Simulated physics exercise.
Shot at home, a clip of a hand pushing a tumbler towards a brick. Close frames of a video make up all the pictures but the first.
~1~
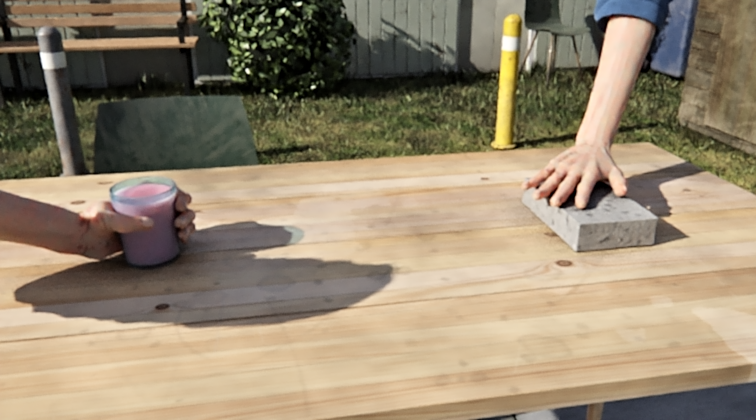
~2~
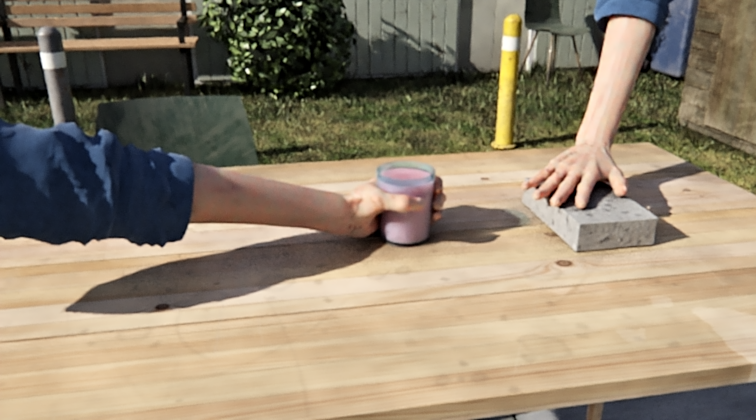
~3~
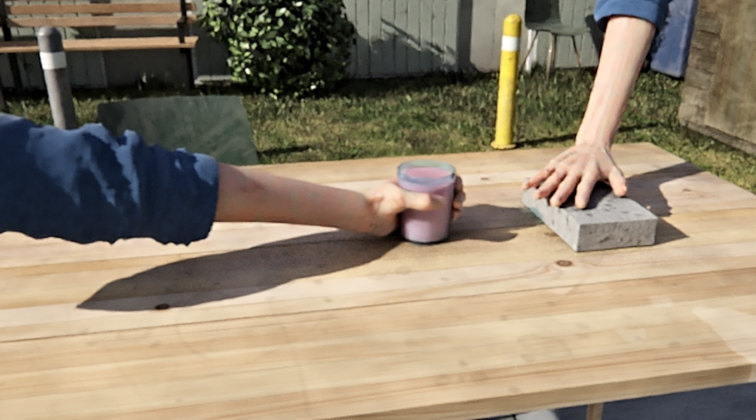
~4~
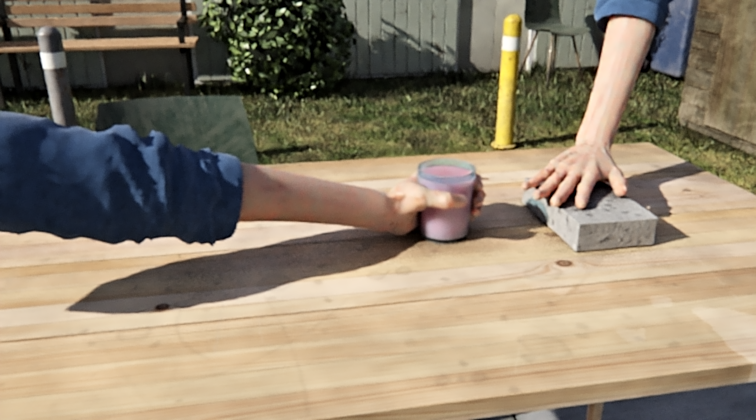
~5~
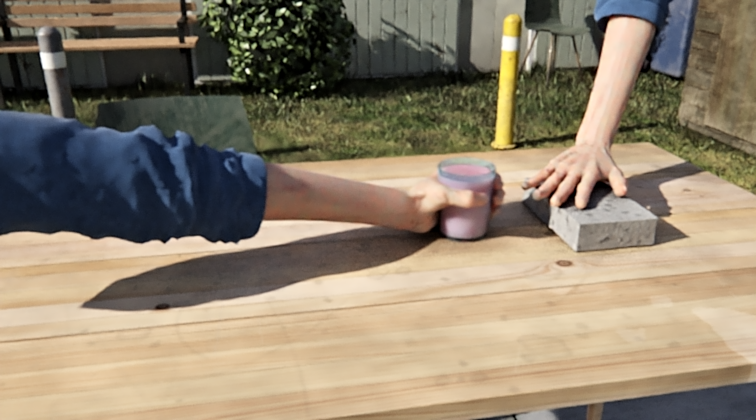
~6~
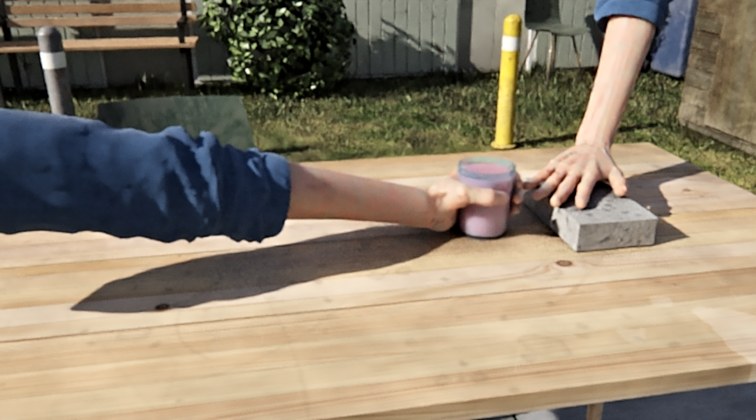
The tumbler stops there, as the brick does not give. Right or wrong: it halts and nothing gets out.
Wrong.
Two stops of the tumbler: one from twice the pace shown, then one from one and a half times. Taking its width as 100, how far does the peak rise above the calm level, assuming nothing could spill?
Peak rise: 65 percent, then 50 percent.
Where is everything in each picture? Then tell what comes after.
The first frame shows at rest; tumbler (148, 220) nearly full; brick (585, 210).
The second frame shows under way; tumbler nearly full, surface at (405, 177).
The third frame shows a step of some 20 px; tumbler (426, 201) nearly full.
The fourth frame shows a step of some 20 px; tumbler nearly full, surface at (446, 175).
The fifth frame shows a step of some 20 px; tumbler (465, 198) nearly full.
The sixth frame shows a step of some 20 px; tumbler nearly full, surface at (487, 172); brick (585, 210).
A moment on, the tumbler meets the brick.
Further on, the pink milk surges up the wall; a puddle lies under it.
When it is over, the tumbler stands at the brick; a puddle lies under it.
